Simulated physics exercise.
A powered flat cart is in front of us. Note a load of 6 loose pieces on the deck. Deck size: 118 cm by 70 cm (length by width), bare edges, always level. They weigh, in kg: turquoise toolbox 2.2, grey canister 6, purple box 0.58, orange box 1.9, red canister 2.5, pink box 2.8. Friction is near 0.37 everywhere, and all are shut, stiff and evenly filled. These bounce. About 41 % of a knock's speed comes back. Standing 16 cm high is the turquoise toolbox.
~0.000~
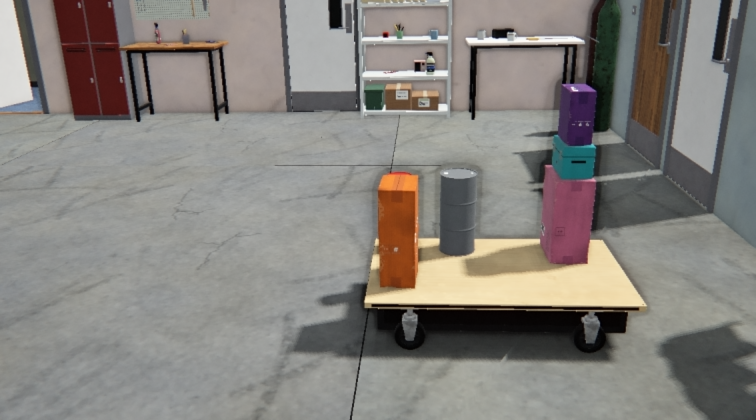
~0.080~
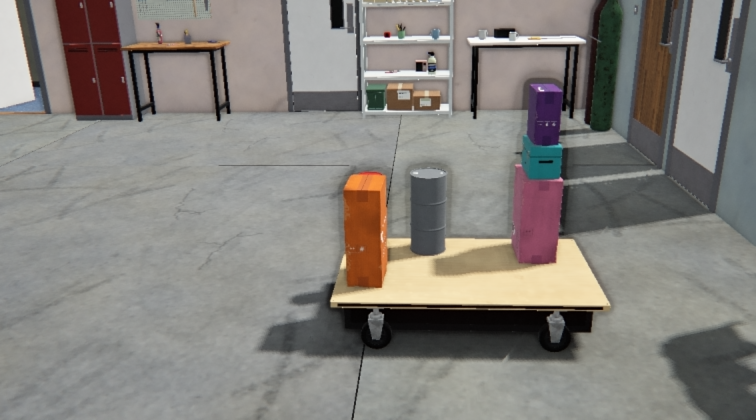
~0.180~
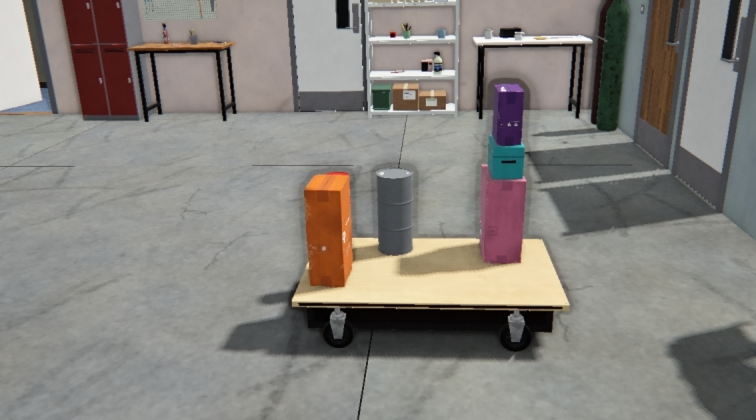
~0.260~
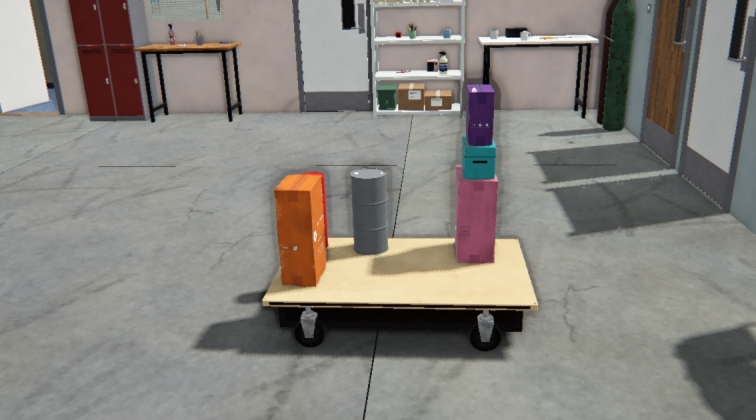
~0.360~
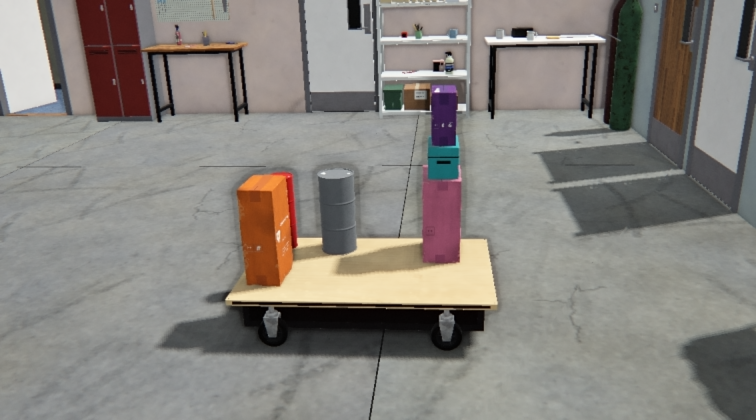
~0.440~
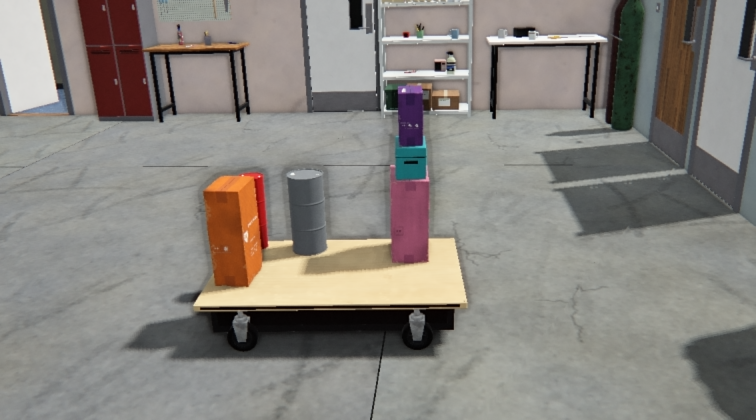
Flat cart rolling left across a grey workshop floor, carrying stacked boxes and a grey canister, gradually revealing a red canister.
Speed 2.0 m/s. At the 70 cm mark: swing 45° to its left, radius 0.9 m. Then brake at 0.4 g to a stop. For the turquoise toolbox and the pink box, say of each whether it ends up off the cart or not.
Turquoise toolbox: Yes; pink box: Yes.
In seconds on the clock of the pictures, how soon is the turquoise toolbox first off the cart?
0.9 s or so.
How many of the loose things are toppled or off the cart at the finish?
That makes 6.
After 0.74 s, cart has run 148 cm, turned 40°; grey canister, orange box and red canister now off the cart; turquoise toolbox slid 11 cm near (263, 167); pink box slid 8 cm near (267, 226).
After 1.04 s, cart has run 201 cm, turned 45°; turquoise toolbox, purple box and pink box now off the cart.
After 1.34 s, cart has run 222 cm, turned 45°.
After 1.84 s, cart has run 222 cm, turned 45°, stopped.
At rest (2.6 s), off the cart, turquoise toolbox, grey canister, purple box, orange box, red canister and pink box. In the last view, pink box near (14, 331).
